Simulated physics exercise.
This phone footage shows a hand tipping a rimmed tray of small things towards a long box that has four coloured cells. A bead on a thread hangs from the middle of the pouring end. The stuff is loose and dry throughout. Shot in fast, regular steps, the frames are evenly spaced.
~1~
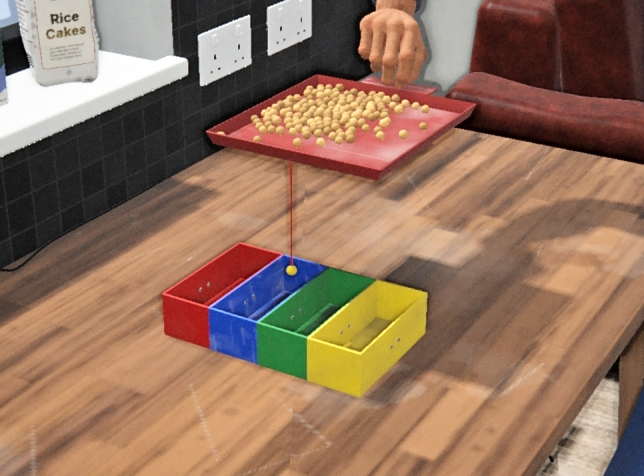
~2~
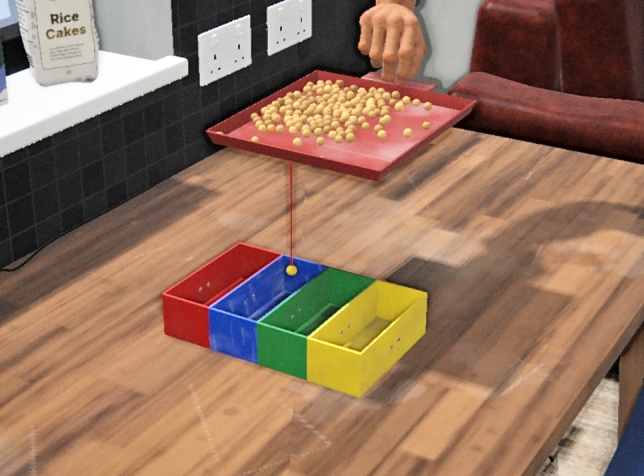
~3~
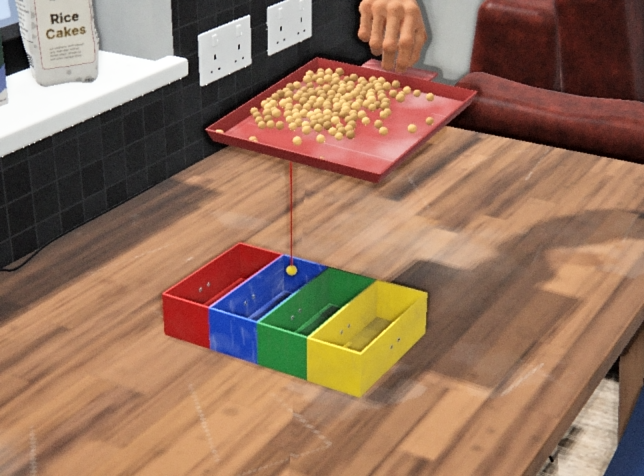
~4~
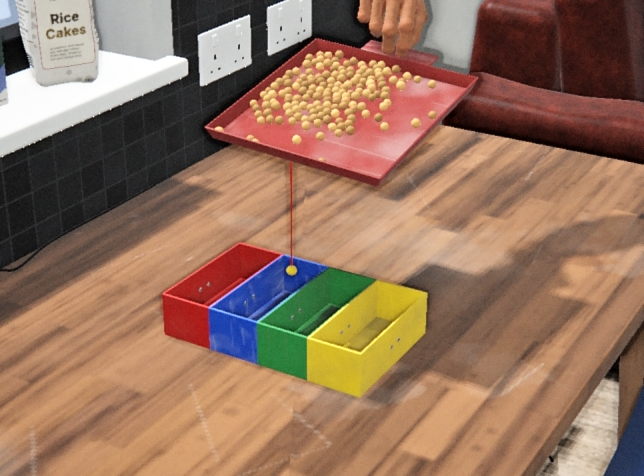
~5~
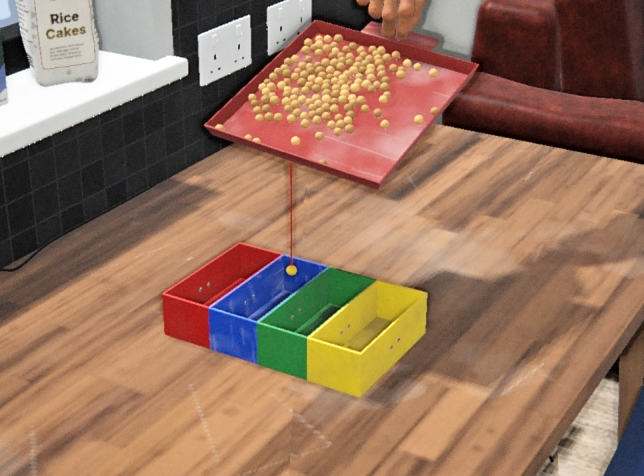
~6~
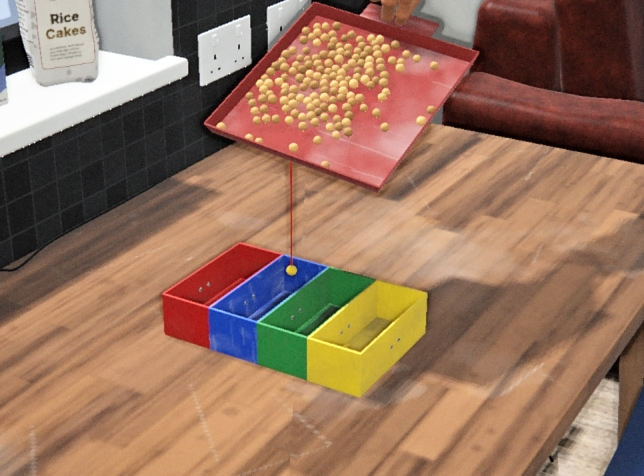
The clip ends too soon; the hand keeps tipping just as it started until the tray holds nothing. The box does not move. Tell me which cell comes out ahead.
I would say the yellow cell comes out ahead.
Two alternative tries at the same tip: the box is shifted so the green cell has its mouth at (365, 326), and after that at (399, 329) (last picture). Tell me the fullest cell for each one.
Try one: Green; try two: Blue.
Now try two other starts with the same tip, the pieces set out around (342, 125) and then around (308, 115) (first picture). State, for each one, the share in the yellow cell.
It would be about 60 per cent for the first and about 50 per cent for the second.
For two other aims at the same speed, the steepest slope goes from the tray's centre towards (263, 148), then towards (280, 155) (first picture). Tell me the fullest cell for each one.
First try: That red cell; second try: The red one.
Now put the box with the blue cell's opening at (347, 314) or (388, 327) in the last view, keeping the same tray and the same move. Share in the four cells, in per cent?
You'd get about 90 per cent first and about 80 per cent second.
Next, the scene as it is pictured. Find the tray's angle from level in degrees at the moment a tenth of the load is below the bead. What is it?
My estimate is some 65 degrees.
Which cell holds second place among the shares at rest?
The green cell.
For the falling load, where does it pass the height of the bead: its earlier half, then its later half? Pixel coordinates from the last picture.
About (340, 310) to begin with, then about (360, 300).
Soon after the last picture, tray tipped steeply; about a third on the tray; a small part in the yellow cell; a small part in the green cell; a stray few in the blue cell; about half falling or outside the box.
A little later, tray tipped past a quarter turn; about half in the yellow cell; about a quarter in the green cell; a stray few in the blue cell; a stray few in the red cell; about a quarter falling or outside the box.
Later still, tray tipped past a quarter turn; about half in the yellow cell; about a quarter in the green cell; a stray few in the blue cell; a stray few in the red cell; about a quarter falling or outside the box.
By the end, tray tipped past a quarter turn; about half in the yellow cell; about a quarter in the green cell; a stray few in the blue cell; a stray few in the red cell; about a quarter outside the box.
